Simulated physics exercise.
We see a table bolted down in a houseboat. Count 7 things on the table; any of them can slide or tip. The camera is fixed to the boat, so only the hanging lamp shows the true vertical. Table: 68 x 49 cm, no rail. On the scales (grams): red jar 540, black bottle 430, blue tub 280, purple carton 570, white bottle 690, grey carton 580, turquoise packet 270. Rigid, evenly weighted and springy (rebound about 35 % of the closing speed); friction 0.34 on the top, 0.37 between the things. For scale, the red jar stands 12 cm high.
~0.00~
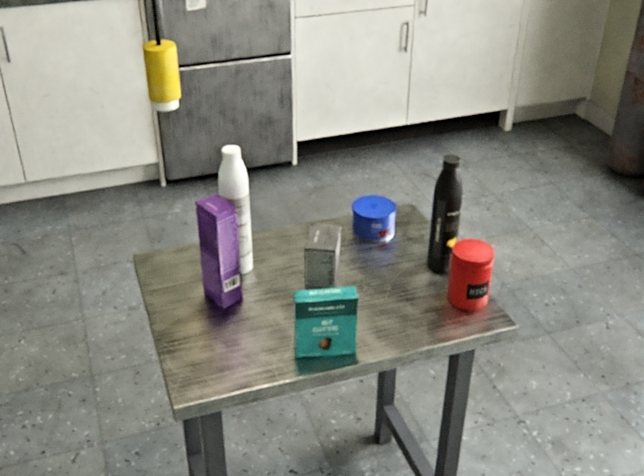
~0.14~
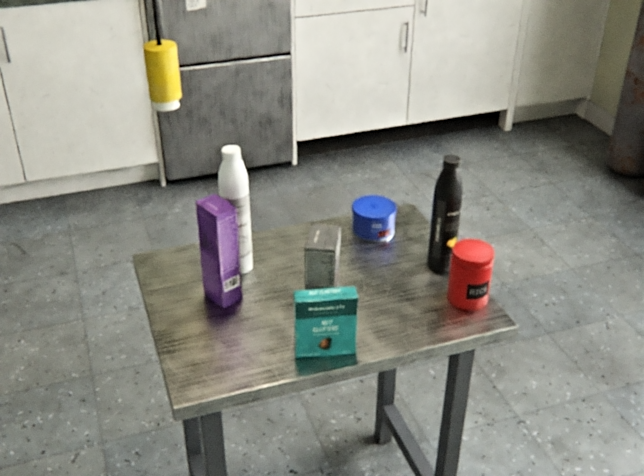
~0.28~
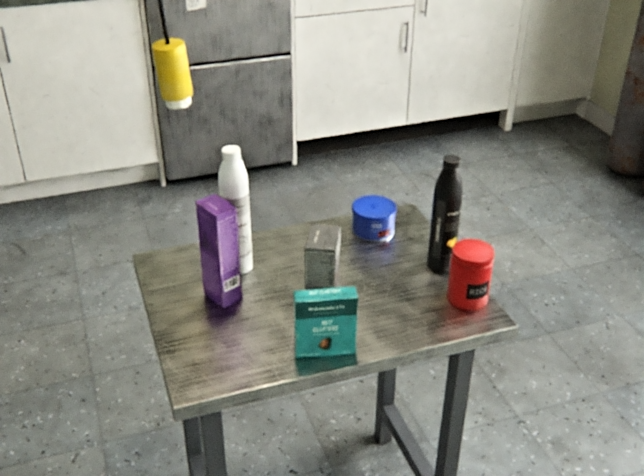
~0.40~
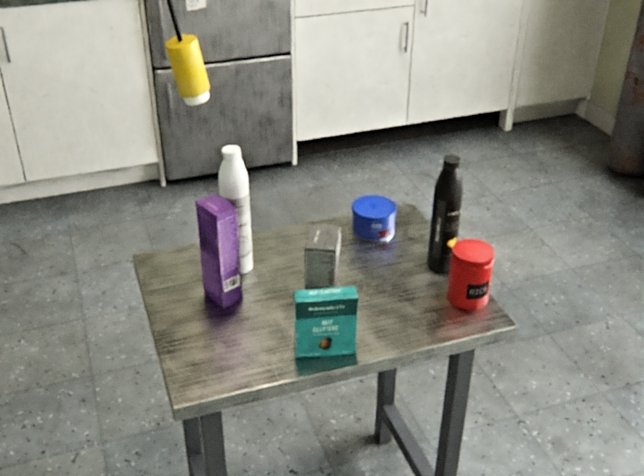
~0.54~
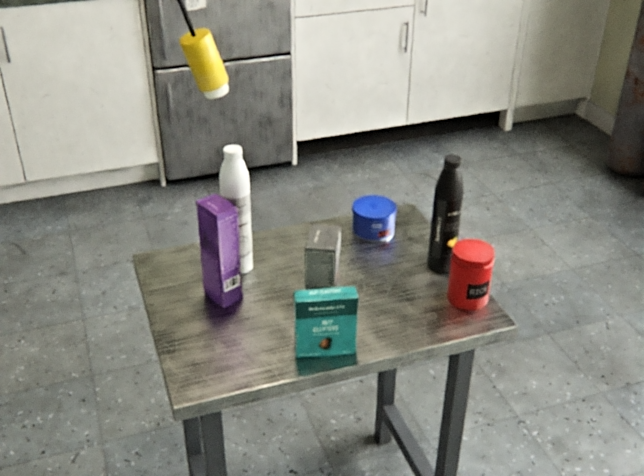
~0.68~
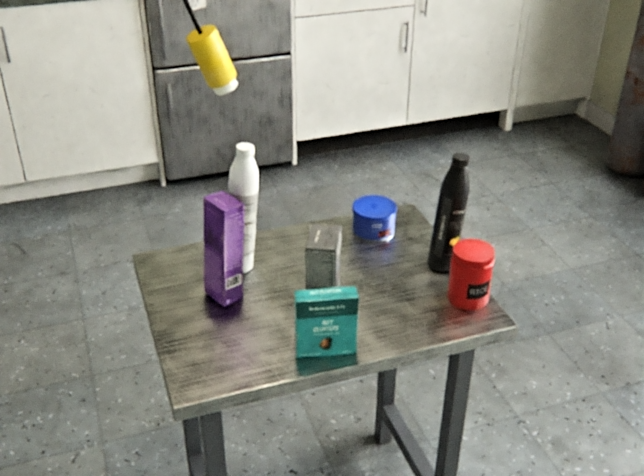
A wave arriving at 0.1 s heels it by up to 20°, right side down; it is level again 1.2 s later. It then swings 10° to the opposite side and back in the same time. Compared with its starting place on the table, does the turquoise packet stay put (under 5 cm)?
The turquoise packet holds its spot.
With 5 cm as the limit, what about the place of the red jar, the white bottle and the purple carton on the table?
The red jar keeps its place; the white bottle ends elsewhere; the purple carton ends elsewhere.
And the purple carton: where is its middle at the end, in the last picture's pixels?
At about (316, 265).
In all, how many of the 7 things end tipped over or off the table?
That comes to 3.
After 0.98 s, heel 11°, right side down; black bottle now off the table; white bottle on its side; purple carton 71° off its base.
After 1.08 s, heel 6°, right side down; purple carton on its side; white bottle on its side; blue tub moved 4 cm.
After 1.48 s, heel 2°, left side down; purple carton on its side; white bottle on its side; blue tub moved 6 cm.
In the end (3.0 s), off the table, black bottle; toppled on the table, purple carton and white bottle; not toppled but over 5 cm from the start, blue tub; the other 3 under 5 cm from the start. At the end, from the last picture's camera, turquoise packet near (329, 322).
